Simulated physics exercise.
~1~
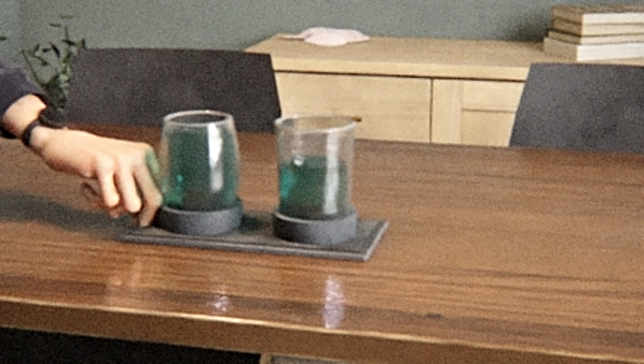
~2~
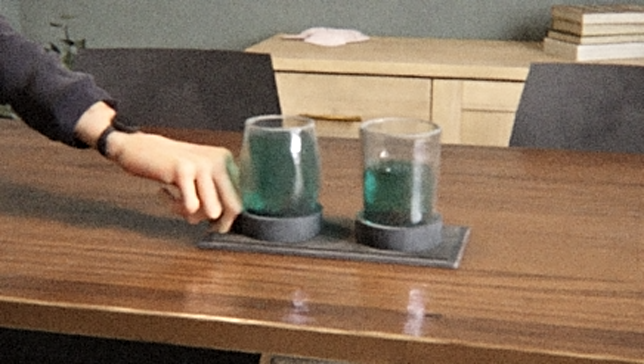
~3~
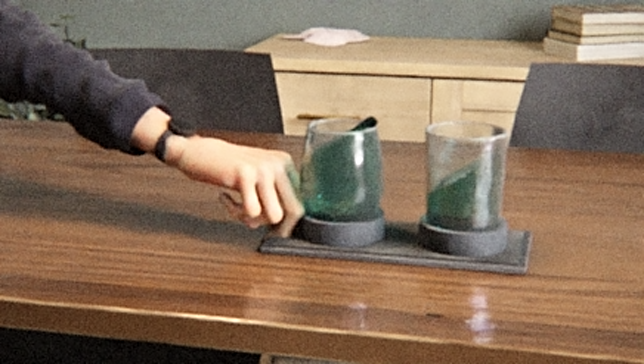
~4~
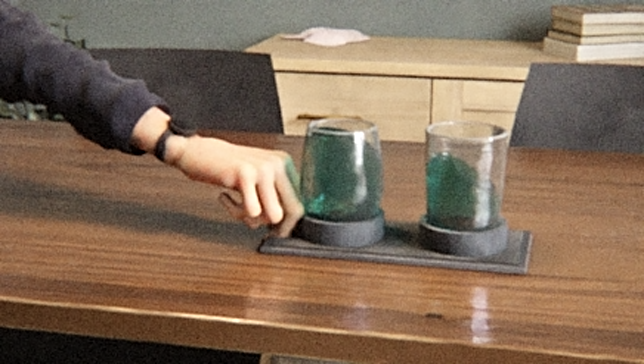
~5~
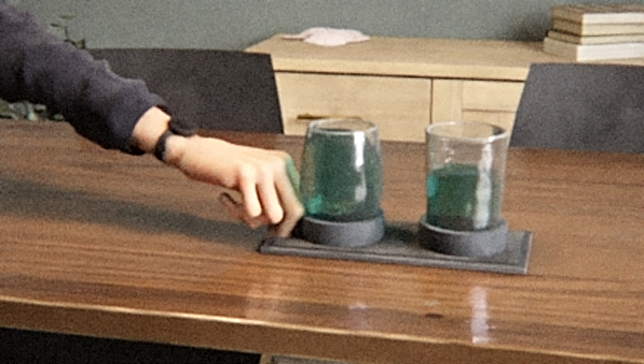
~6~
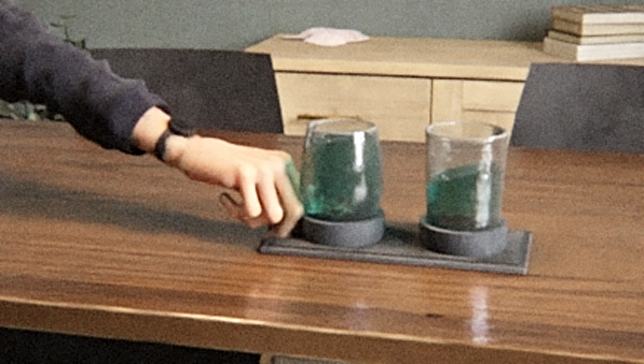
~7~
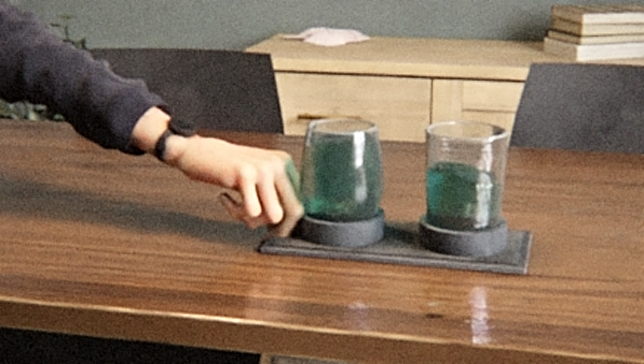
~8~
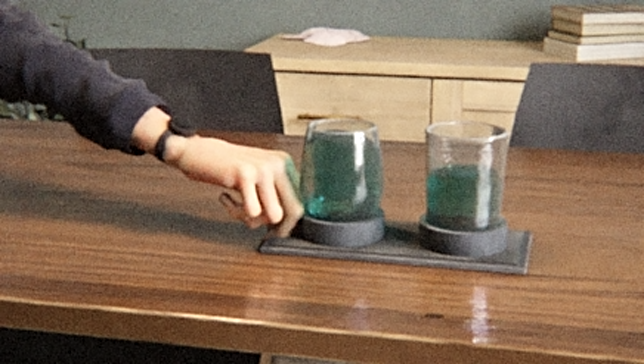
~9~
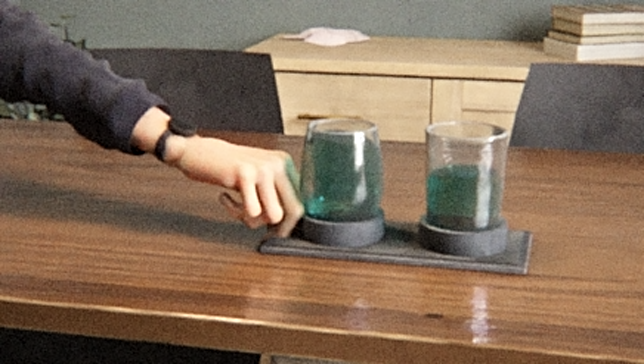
A hand slid a dark tray holding two glasses of green liquid to the right across a wooden table and stopped it abruptly, making the liquid slosh up steeply before it settled, with both glasses still upright in their holders.
